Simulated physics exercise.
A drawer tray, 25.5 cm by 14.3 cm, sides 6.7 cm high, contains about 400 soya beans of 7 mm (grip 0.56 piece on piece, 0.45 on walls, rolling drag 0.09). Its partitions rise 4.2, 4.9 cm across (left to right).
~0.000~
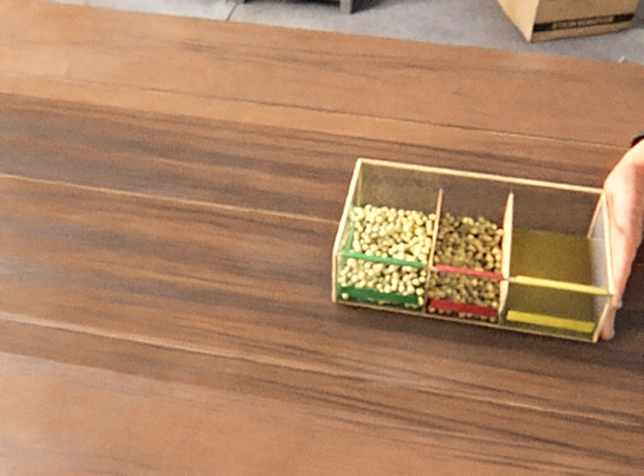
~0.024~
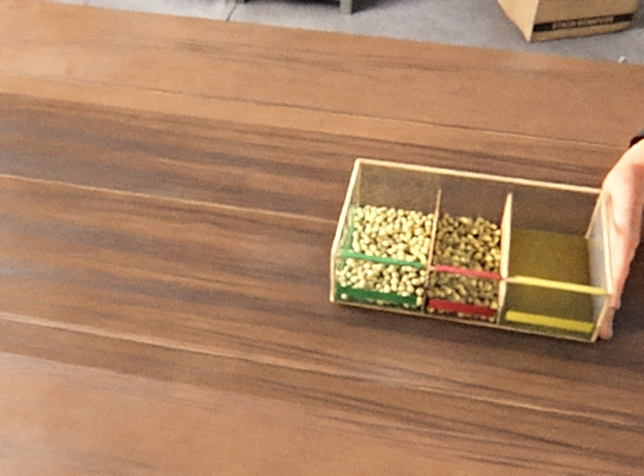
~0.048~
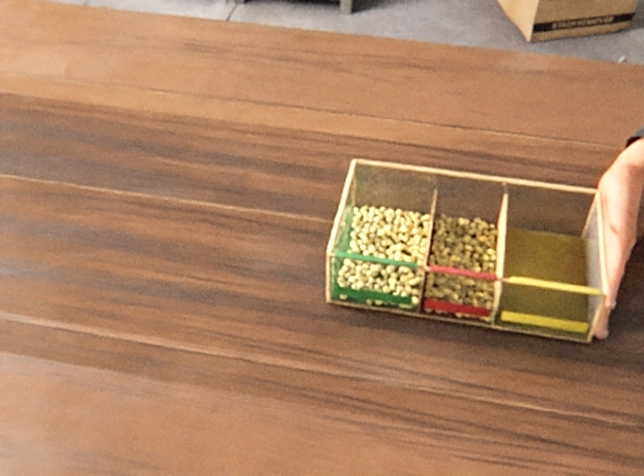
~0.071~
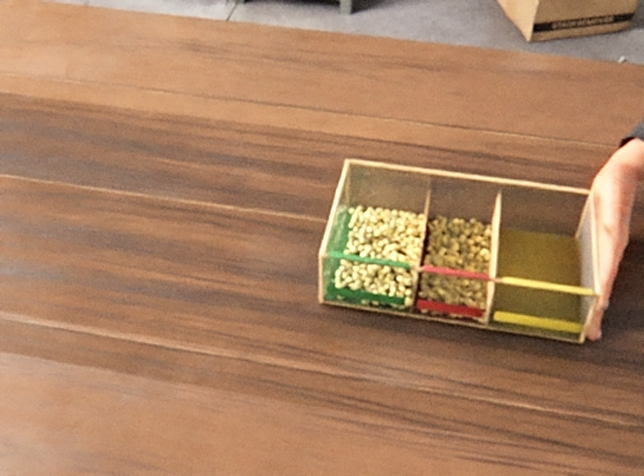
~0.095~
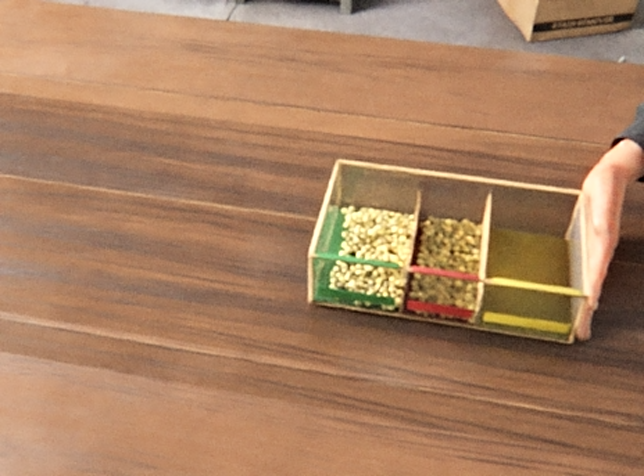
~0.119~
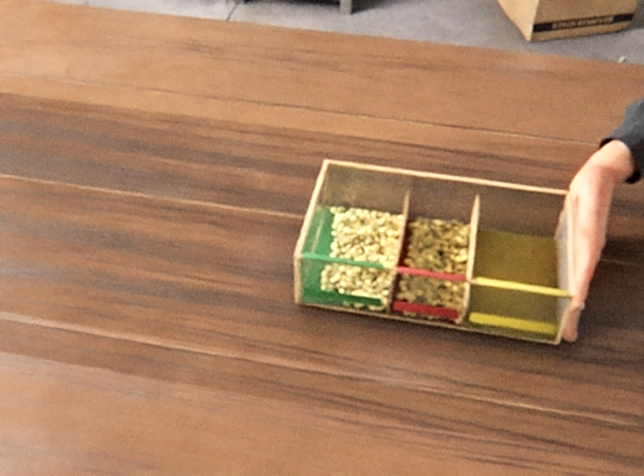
Clear three-compartment tray holding pale beans in its green and red sections sliding left across a wooden table, pushed by a hand.
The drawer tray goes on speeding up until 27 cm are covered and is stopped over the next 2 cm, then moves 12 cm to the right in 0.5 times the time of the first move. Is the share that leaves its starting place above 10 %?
Strayed: Under.
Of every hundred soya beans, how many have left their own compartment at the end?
Roughly 5 per cent.
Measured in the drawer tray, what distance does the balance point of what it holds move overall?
Some 1.5 cm.
After 0.28 s, tilt 0 degrees; red 50 %, green 50 %; 0 % away from where they began.
After 0.41 s, tilt 0 degrees; red 50 %, green 50 %; 0 % away from where they began.
After 0.54 s, tilt 0 degrees; red 50 %, green 50 %; 5 % away from where they began.
After 0.65 s, tilt 0 degrees; red 50 %, green 50 %; 5 % away from where they began.
By 1.2 s all is still; red 50 %, green 50 %; 5 % away from where they began.
